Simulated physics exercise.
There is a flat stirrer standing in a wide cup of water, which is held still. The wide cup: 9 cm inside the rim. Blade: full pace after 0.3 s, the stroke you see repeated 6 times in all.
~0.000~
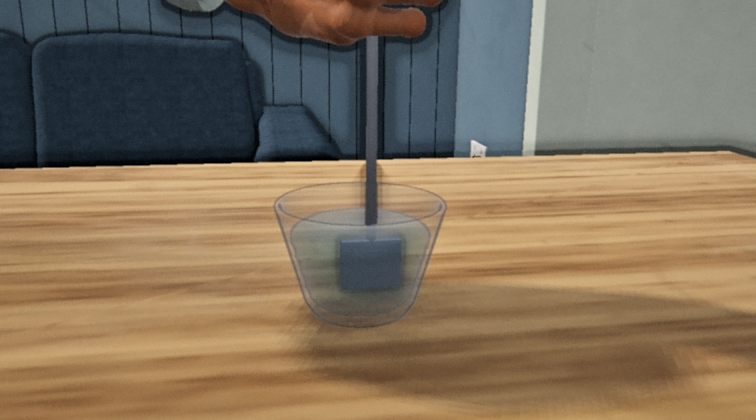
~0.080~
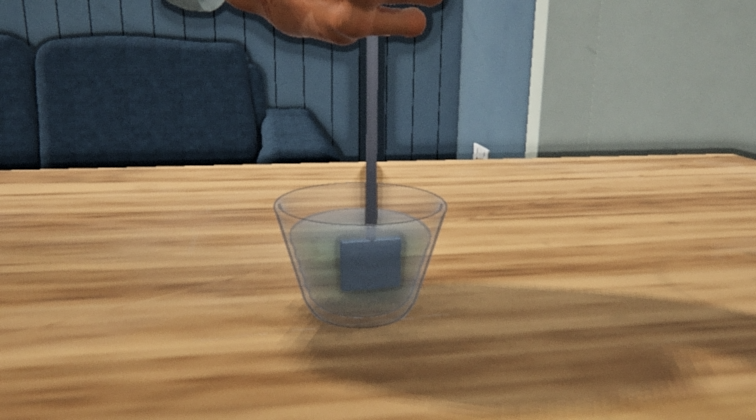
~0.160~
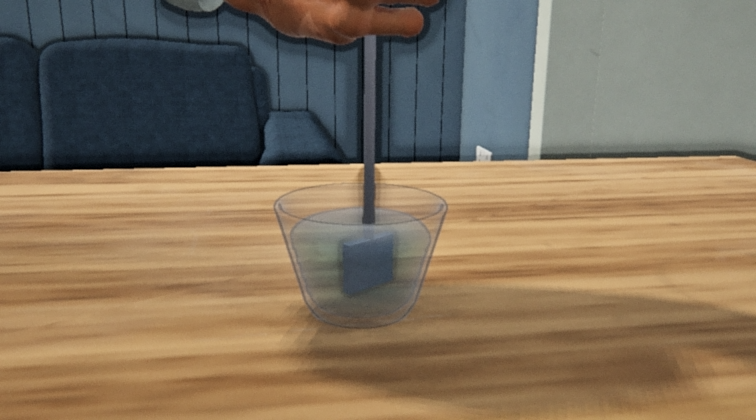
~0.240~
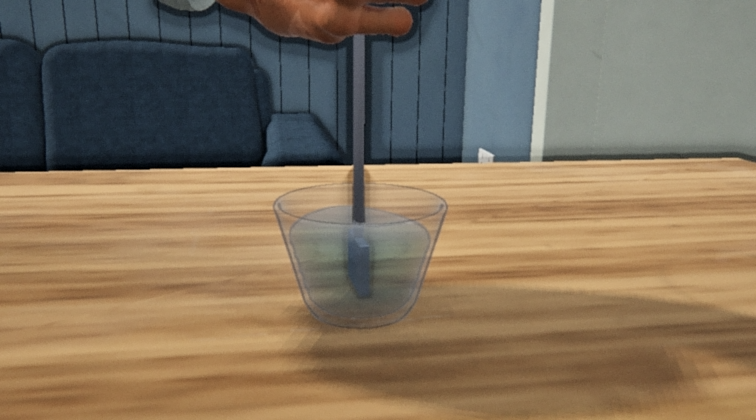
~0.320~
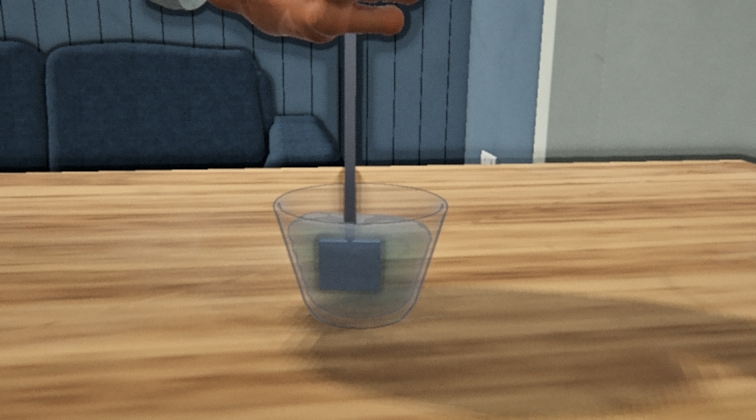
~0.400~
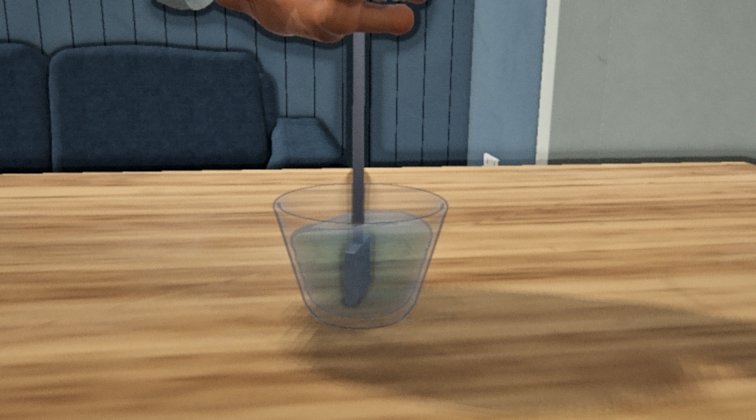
The footage shows a hand above a wide, clear cup of water on a wooden table, turning a flat-bladed stirrer that shifts slightly left, then slightly back right, while the cup stays still and the water surface tilts slightly.
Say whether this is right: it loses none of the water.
Expect no mess.
After 0.93 s 0 ml is over the rim.
After 1.47 s 0 ml is over the rim.
After 2.00 s 0 ml is over the rim.
After 2.53 s 0 ml is over the rim.
In the end 0 ml is over the rim.
